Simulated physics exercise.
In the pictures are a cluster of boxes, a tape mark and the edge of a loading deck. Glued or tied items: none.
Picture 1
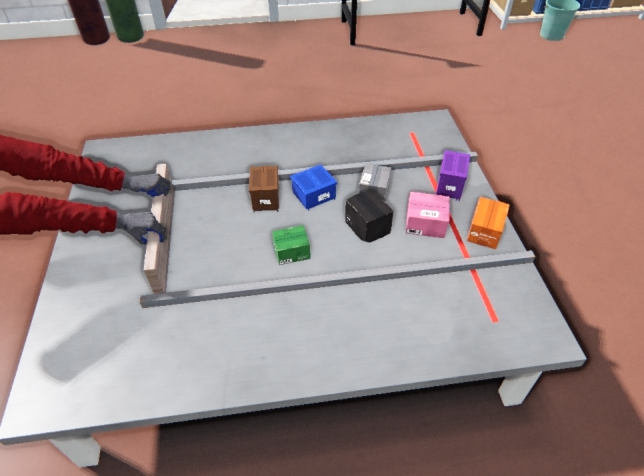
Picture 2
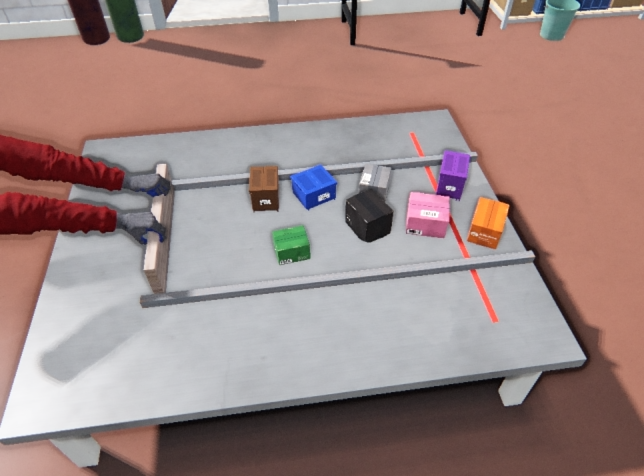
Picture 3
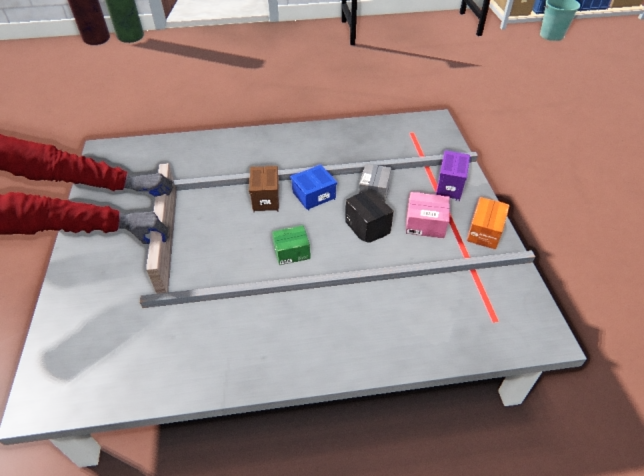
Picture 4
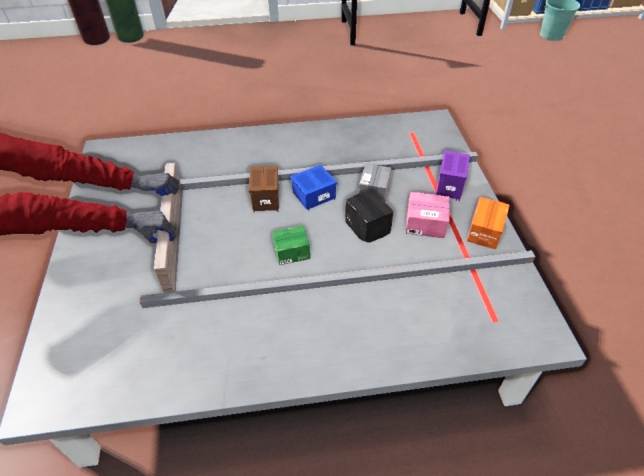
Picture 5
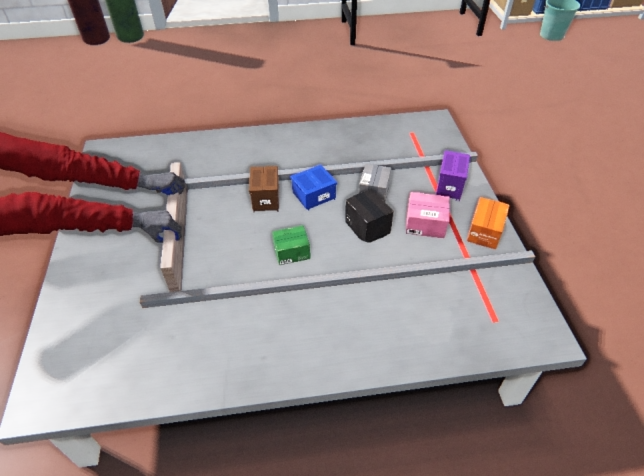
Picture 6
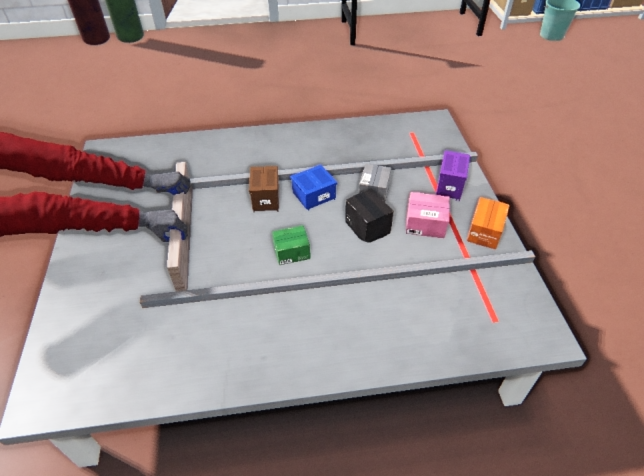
A pair of gloved hands in red sleeves slowly pushed a wooden plank a short way right between two rails on a gray table, while the colorful boxes near the red tape stayed still.
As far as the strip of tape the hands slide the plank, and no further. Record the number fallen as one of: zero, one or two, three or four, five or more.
Three, or at most four, fall.
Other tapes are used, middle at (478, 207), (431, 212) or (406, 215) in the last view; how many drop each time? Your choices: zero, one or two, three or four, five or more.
Going through the places as listed, I'd say five or more, then 3 or 4, then just one or two.
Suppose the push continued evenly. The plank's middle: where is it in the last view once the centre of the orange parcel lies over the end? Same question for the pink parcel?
First it's close to (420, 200), next close to (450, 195).
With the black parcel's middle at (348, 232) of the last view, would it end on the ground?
In that case it never drops.
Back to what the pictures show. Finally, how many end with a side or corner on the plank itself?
3 of them.
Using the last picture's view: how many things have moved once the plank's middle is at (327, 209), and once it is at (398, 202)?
Tally at point one: 5; at point two: 8.
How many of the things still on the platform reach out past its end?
In total, 2 of them.
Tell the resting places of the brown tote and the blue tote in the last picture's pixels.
In the last picture they sit at about (448, 171) and about (479, 175).
A little later, none off yet; orange parcel at rest near (488, 223); purple tote at rest near (453, 176); pink parcel at rest near (428, 215).
When it is over, the number that fall off is three or four; down, grey parcel, purple tote and orange parcel.
